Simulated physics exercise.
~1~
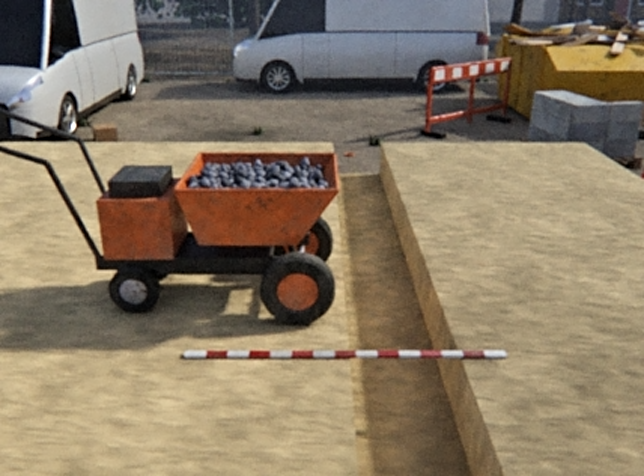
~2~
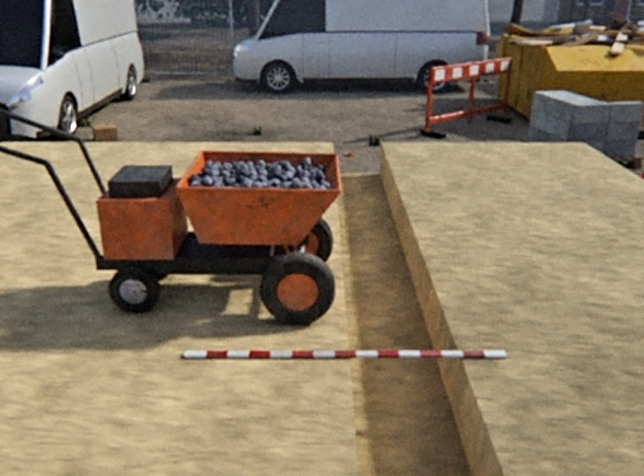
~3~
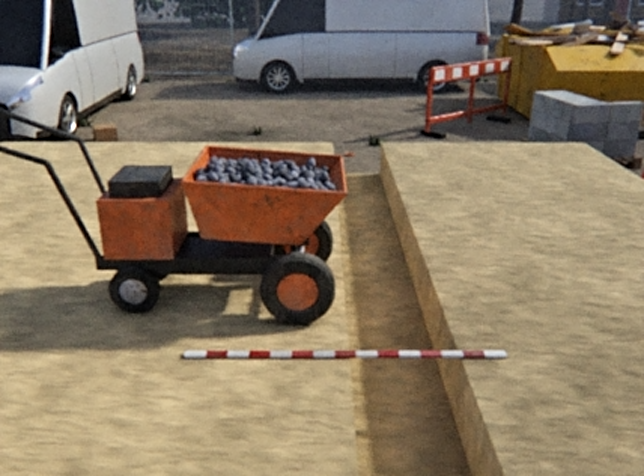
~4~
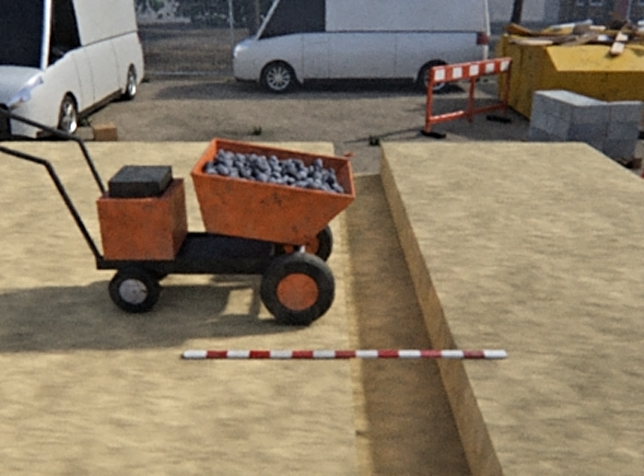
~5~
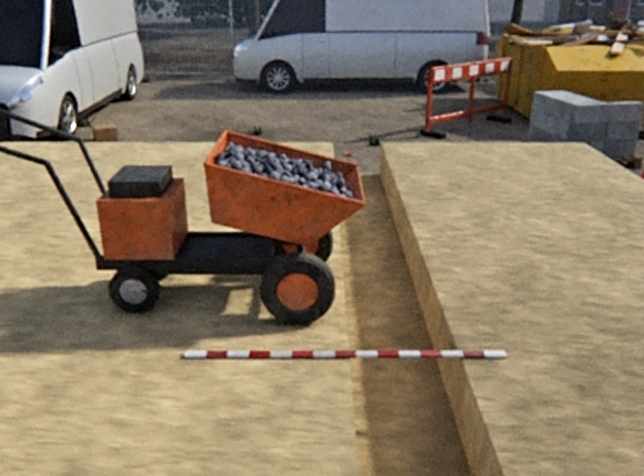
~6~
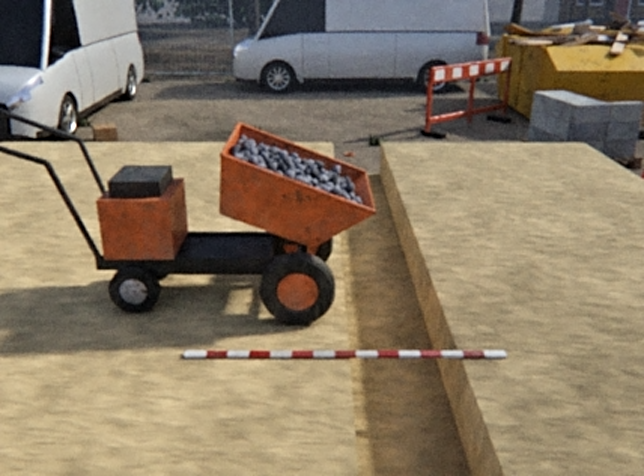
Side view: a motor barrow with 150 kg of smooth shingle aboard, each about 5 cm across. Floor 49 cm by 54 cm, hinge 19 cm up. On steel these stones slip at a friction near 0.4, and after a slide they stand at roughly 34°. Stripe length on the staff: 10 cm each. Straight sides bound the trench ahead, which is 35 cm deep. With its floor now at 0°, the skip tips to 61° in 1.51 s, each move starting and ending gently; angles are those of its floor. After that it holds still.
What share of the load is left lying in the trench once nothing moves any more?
About 55 per cent.
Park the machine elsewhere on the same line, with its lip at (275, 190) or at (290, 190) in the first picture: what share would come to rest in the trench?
About 80 per cent from the first spot, about 80 from the second.
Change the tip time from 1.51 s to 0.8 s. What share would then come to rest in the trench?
Close to 45 per cent then.
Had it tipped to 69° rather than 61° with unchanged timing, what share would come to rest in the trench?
Near 65 per cent then.
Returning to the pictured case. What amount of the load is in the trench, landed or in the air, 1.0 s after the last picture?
Around 15 per cent of it.
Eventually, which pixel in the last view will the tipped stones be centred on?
I'd point to around (421, 334).
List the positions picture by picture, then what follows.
In the first frame, the skip is at 0°, its lip at (338, 191); the top of the load is at (255, 170).
In the second frame, the skip is at 1°, its lip at (340, 192); the top of the load is at (257, 169).
In the third frame, the skip is at 4°, its lip at (346, 194); the top of the load is at (240, 166).
In the fourth frame, the skip is at 9°, its lip at (355, 198); the top of the load is at (234, 161).
In the fifth frame, the skip is at 15°, its lip at (365, 204); the top of the load is at (240, 154).
The sixth frame shows lip at (375, 212), floor tilted 21°, highest stones at (248, 146).
Then, 0.5 s after the last picture the floor is at 51°, 100 % in the skip; the foremost stones are at (397, 236).
Then, 1.0 s after the last picture the floor is at 61°, 76 % in the skip, 16 % in the trench, 9 % past the trench; the foremost stones are at (482, 293).
Then, 1.4 s after the last picture the floor is at 61°, 50 % in the skip, 28 % in the trench, 22 % past the trench; the foremost stones are at (566, 305).
Then, 3.3 s after the last picture the floor is at 61°, 20 % in the skip, 55 % in the trench, 25 % past the trench; the foremost stones are at (634, 305).
